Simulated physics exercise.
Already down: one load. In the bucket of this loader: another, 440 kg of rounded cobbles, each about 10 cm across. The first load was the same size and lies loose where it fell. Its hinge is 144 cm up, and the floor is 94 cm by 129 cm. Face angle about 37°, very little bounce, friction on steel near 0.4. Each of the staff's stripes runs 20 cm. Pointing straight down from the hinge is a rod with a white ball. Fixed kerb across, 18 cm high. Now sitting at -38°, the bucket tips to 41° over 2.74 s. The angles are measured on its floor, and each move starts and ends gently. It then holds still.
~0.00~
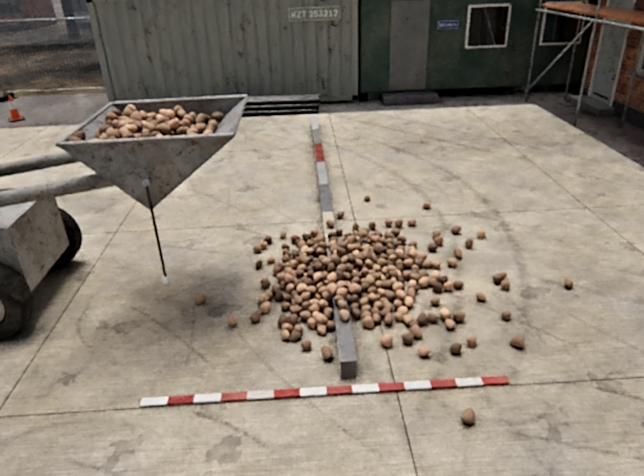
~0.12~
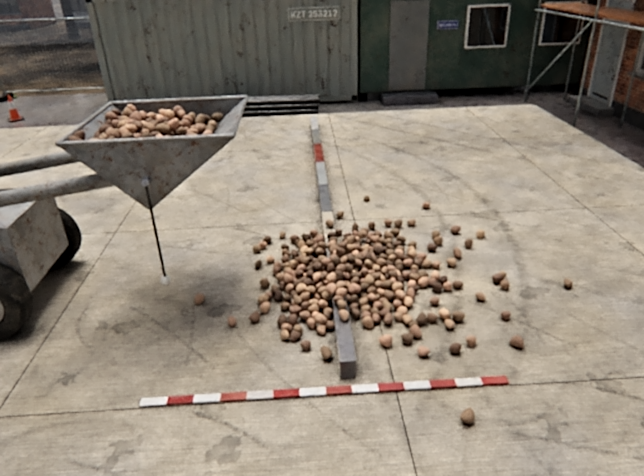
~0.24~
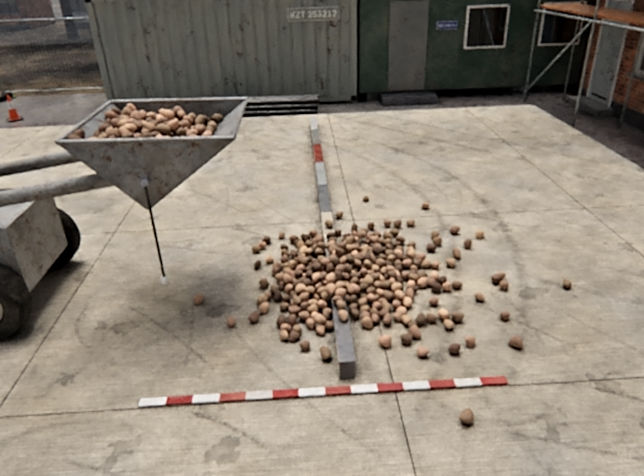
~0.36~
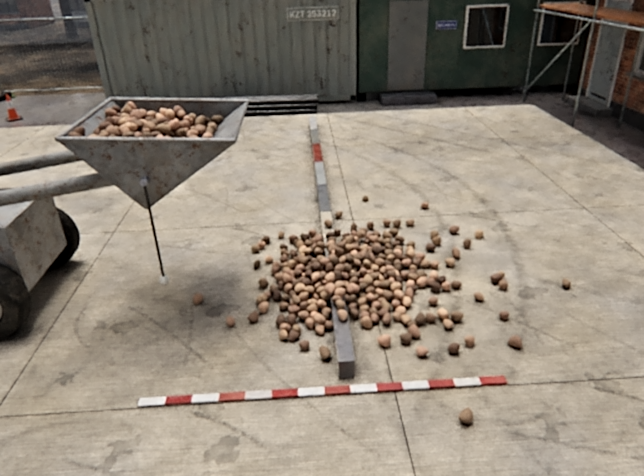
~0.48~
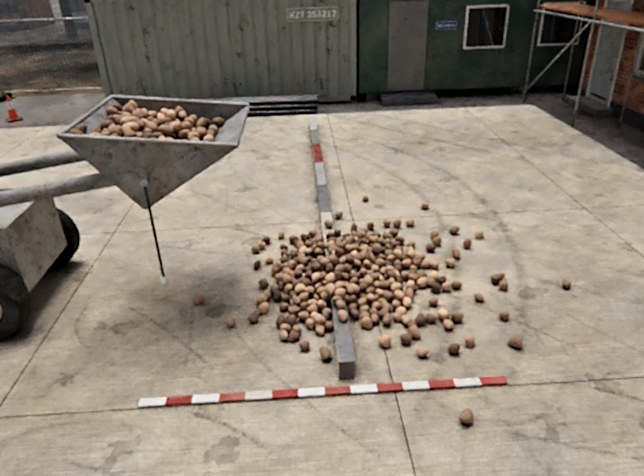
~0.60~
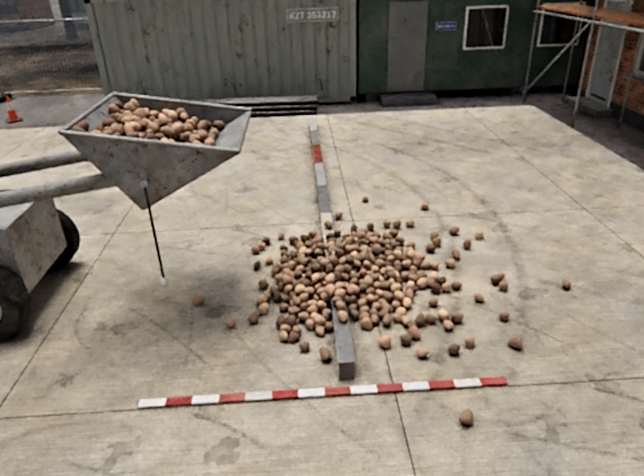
A loader's grey bucket full of brown stones tilts slightly beside a loose heap on concrete.
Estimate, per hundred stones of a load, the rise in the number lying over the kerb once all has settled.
Roughly 2 more per hundred.
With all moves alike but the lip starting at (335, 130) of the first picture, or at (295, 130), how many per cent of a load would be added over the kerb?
About 90 and 40 per cent.
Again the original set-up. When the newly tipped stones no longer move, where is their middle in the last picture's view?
In the last view, somewhere near (277, 276).
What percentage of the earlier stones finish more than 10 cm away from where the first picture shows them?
Around 5 in a hundred.
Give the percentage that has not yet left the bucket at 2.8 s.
Some 5 %, roughly, is held.
After 2.1 s the floor is at 29°; in per cent of one load, 85 in the bucket, 58 on this side of the kerb, 57 over the kerb; the foremost stones are at (494, 266).
After 2.8 s the floor is at 41°; in per cent of one load, 3 in the bucket, 139 on this side of the kerb, 57 over the kerb; the foremost stones are at (494, 266).
After 3.2 s the floor is at 41°; in per cent of one load, 0 in the bucket, 141 on this side of the kerb, 58 over the kerb; the foremost stones are at (494, 266).
After 6.0 s the floor is at 41°; in per cent of one load, 0 in the bucket, 141 on this side of the kerb, 58 over the kerb; the foremost stones are at (494, 266). Net gain over the kerb, 2.
